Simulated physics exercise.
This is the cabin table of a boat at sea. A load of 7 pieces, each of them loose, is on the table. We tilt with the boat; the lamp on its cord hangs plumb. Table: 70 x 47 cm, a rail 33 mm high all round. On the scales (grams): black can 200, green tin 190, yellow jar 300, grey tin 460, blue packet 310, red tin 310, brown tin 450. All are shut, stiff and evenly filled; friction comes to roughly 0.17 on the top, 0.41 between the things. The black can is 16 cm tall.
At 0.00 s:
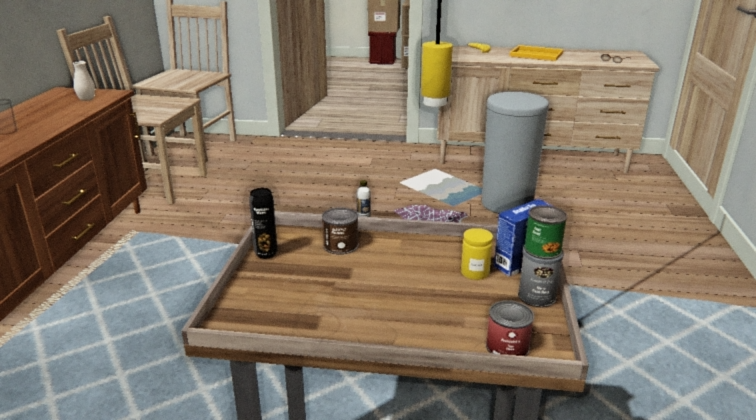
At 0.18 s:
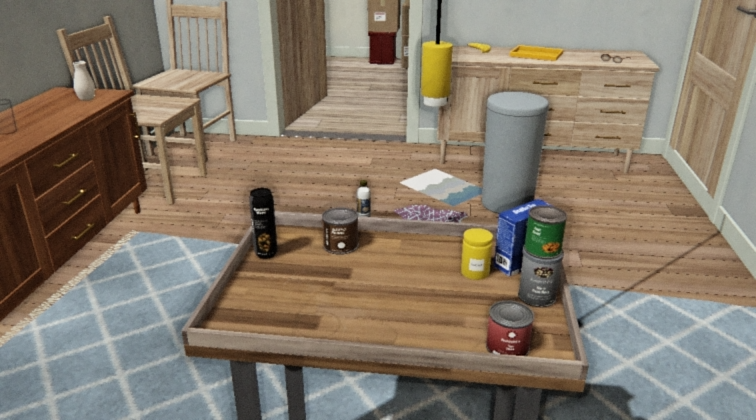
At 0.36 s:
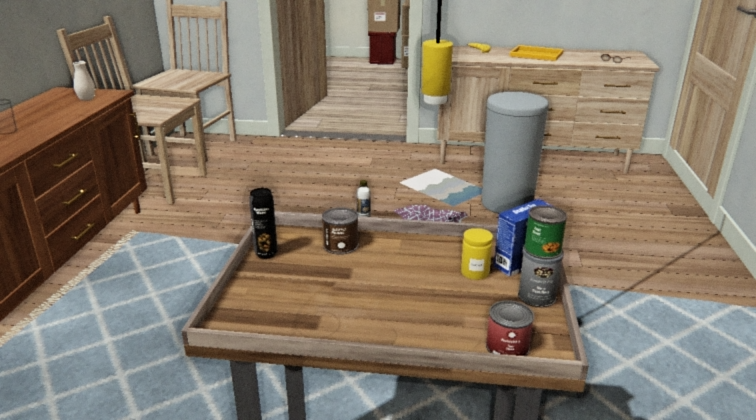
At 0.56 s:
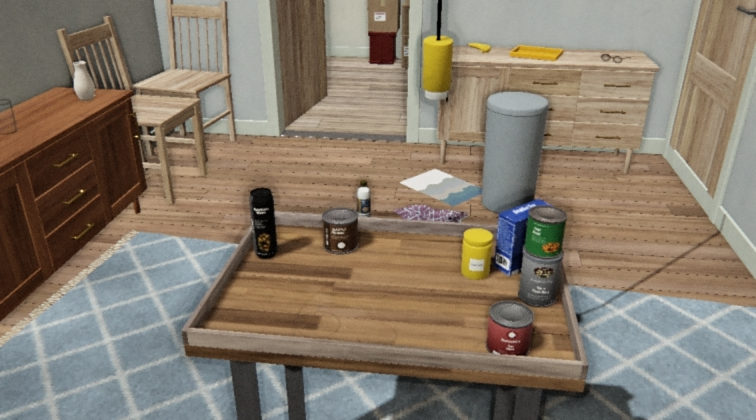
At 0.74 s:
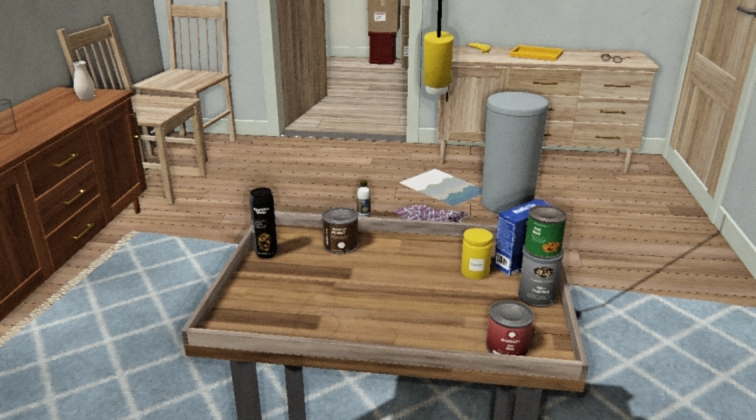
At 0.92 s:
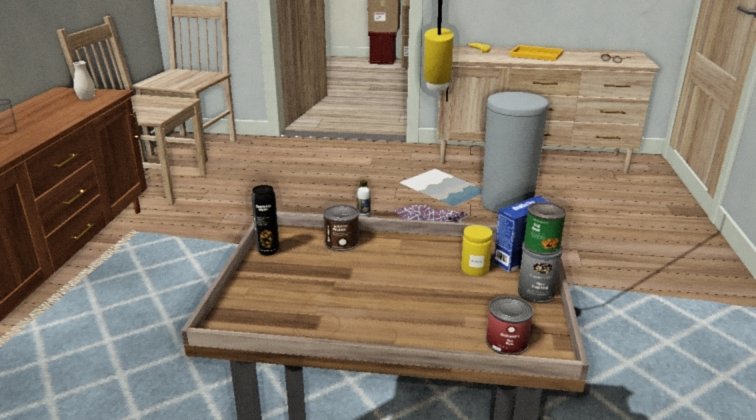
Inside a wood-floored room, tins, a jar and a packet stand on a railed table, a few shifting very slightly late on.
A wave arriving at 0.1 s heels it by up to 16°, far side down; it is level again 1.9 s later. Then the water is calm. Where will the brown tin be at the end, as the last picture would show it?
It ends at about (343, 223).
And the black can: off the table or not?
The black can ends off the table.
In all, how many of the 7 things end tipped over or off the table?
In all, 1.
By 1.12 s, floor tilted 16°, far side down; brown tin 4 cm from its spot near (343, 223); black can 7 cm from its spot; green tin 7 cm from its spot.
By 1.22 s, floor tilted 15°, far side down; brown tin 4 cm from its spot near (343, 223); black can 11 cm from its spot; green tin 11 cm from its spot.
By 1.52 s, floor tilted 8°, far side down; black can now off the table; brown tin 4 cm from its spot near (343, 223); red tin 25 cm from its spot.
By 1.82 s, floor tilted 1°, far side down; brown tin 4 cm from its spot near (343, 223); red tin 32 cm from its spot; green tin 15 cm from its spot.
When it is over (2.5 s), off the table, black can; not toppled but over 5 cm from the start, green tin, yellow jar, grey tin, blue packet and red tin; the last one within 5 cm of the start. In the last view, brown tin near (343, 223).
